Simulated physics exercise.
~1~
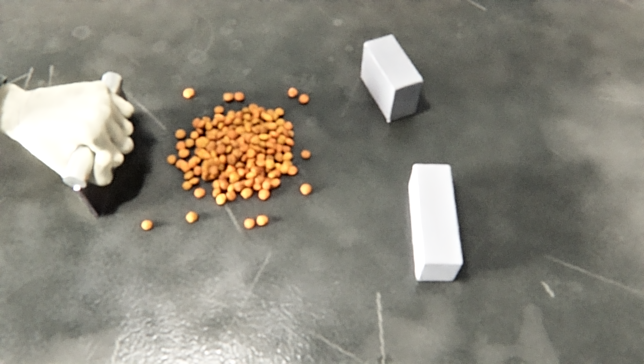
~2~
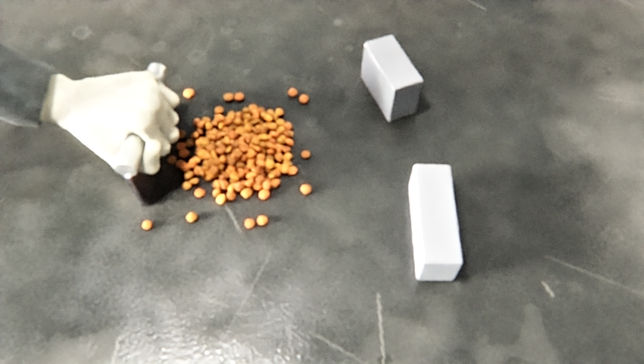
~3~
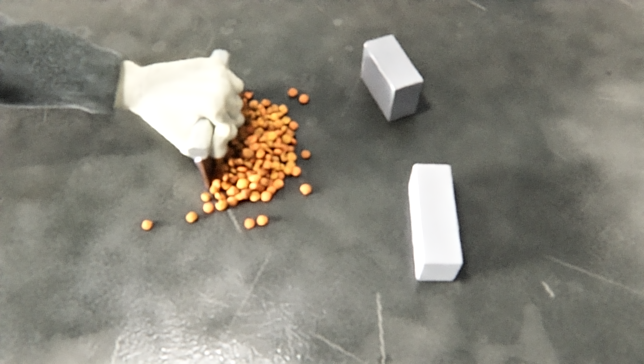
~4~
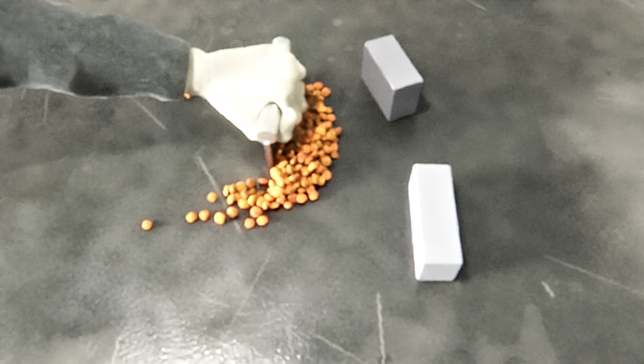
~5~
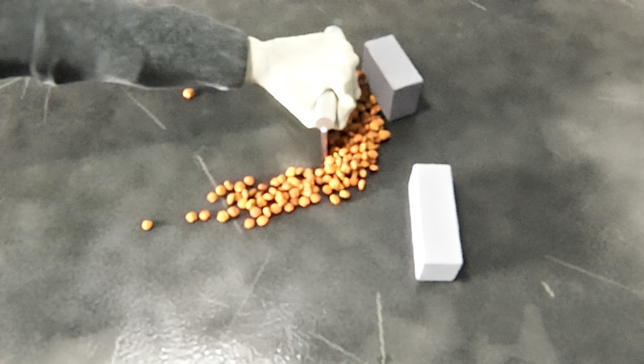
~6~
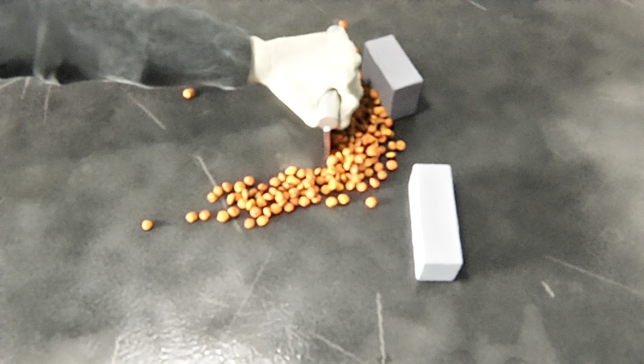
A gloved hand pushed a dark scraper rightward through a pile of small orange pieces, sweeping many of them toward two pale blocks, then stopped beside the far block with the pieces strung out in a curved band, almost all still short of the gap.
